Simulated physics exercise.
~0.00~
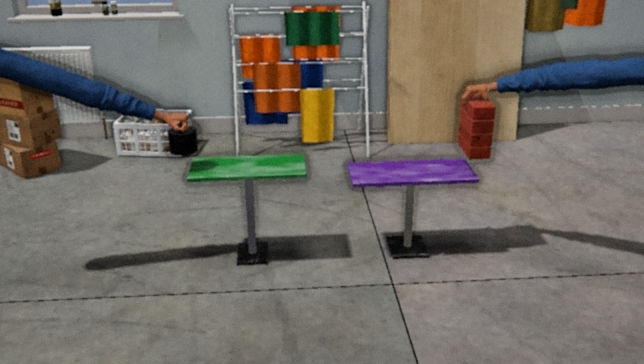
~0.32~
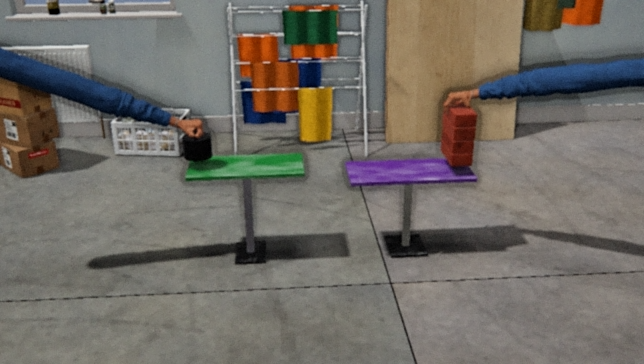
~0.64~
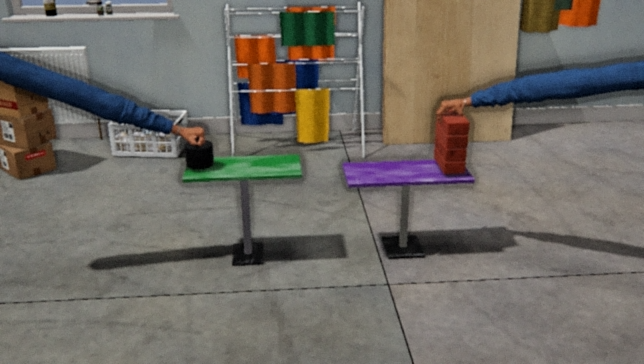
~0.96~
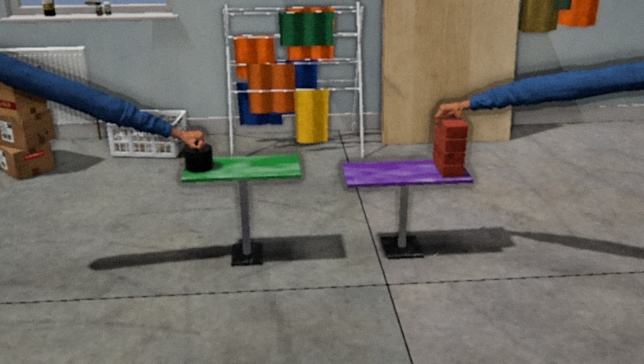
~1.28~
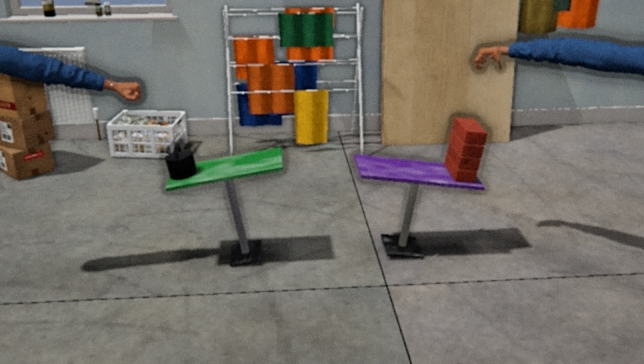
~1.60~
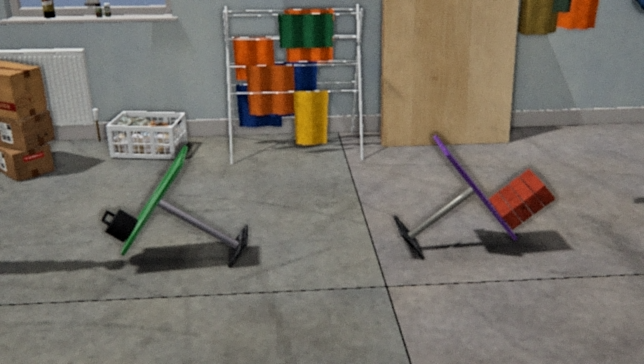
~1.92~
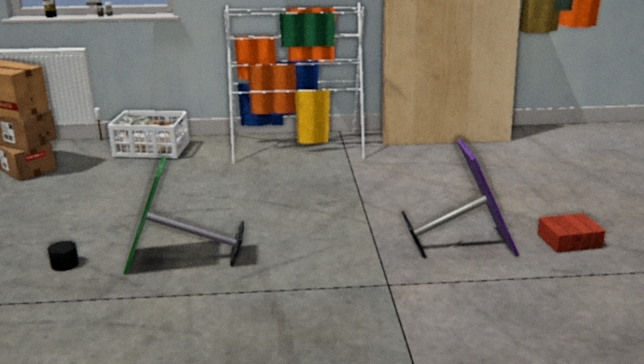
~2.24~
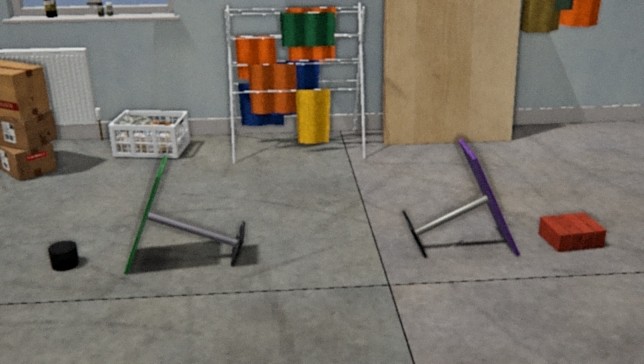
Two hands set a black object and red bricks on side tables, which topple outward.
